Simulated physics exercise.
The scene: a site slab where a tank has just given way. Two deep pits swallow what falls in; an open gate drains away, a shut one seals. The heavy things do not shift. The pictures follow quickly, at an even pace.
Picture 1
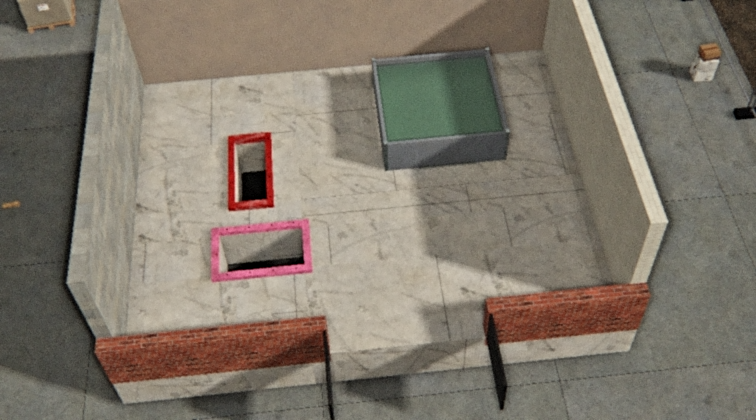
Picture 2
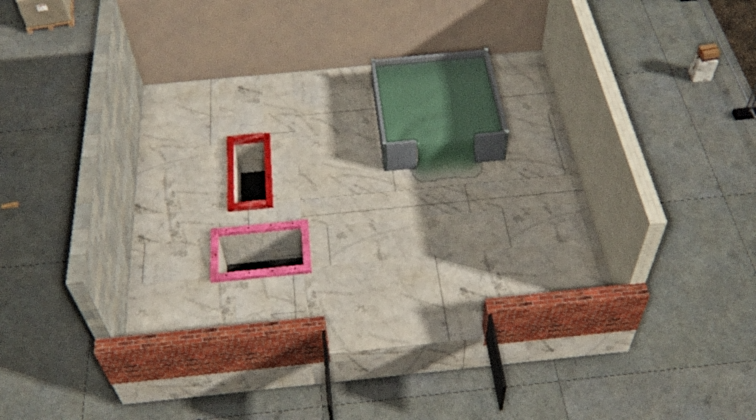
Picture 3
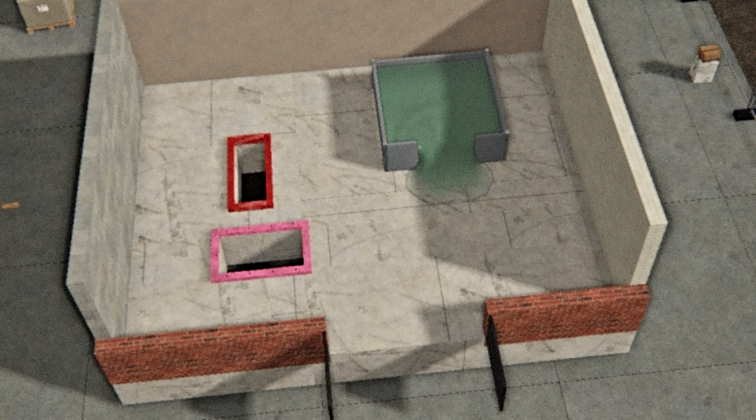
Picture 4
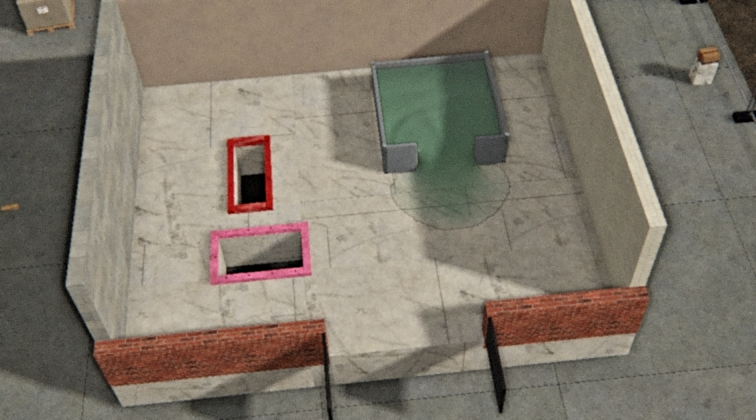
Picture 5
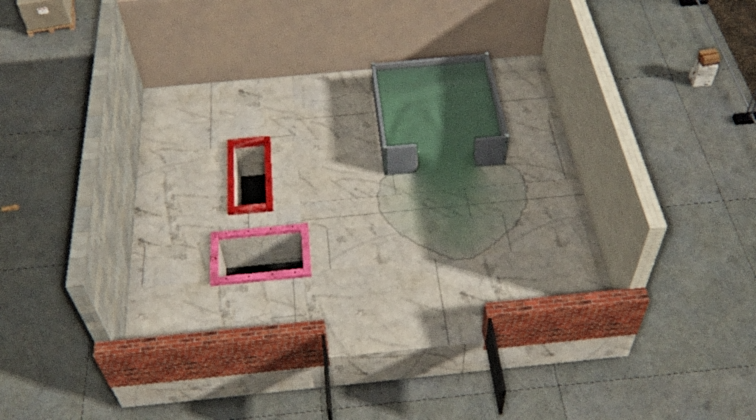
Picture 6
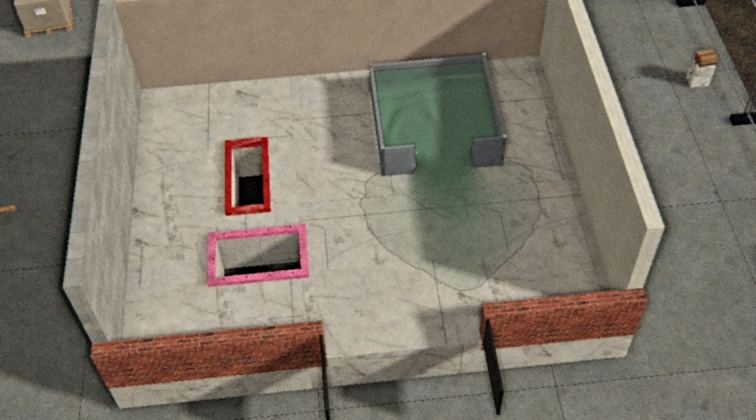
Green-tinted water pours through a gap that opens in the front of a gray-walled tank and spreads in a widening rounded sheet across the pale slab toward the viewer, right of two pits framed in red and pink.
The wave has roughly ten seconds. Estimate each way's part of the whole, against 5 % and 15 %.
The gate takes more than 15 %; the pink pit takes less than 5 %; the red pit takes less than 5 %.
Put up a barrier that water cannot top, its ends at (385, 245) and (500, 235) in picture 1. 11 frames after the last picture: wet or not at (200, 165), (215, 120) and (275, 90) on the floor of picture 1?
One after the other: Clear, free of water, dry.
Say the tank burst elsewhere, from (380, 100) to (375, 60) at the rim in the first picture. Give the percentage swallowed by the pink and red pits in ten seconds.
Parts in a hundred: Pink 2, red 6.
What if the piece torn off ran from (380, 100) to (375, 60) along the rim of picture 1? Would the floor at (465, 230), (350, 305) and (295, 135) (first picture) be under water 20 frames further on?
As listed: Not flooded, dry, wet.
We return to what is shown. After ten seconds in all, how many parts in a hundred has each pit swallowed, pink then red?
About 0 and 0 per cent.
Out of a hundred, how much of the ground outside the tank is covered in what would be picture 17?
About 35 per cent.
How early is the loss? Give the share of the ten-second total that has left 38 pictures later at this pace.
Close to 75 %.
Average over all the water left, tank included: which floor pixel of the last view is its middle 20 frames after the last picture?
I would point to (453, 190).
A moment on, water covers 30 % of the floor; the gate 1 %, the pink pit 0 %, the red pit 0 %.
Next, water covers 35 % of the floor; the gate 7 %, the pink pit 0 %, the red pit 0 %.
Then, water covers 35 % of the floor; the gate 16 %, the pink pit 0 %, the red pit 0 %.
Later, water covers 55 % of the floor; the gate 28 %, the pink pit 0 %, the red pit 0 %.
In the end, water covers 65 % of the floor; the gate 39 %, the pink pit 0 %, the red pit 0 %.
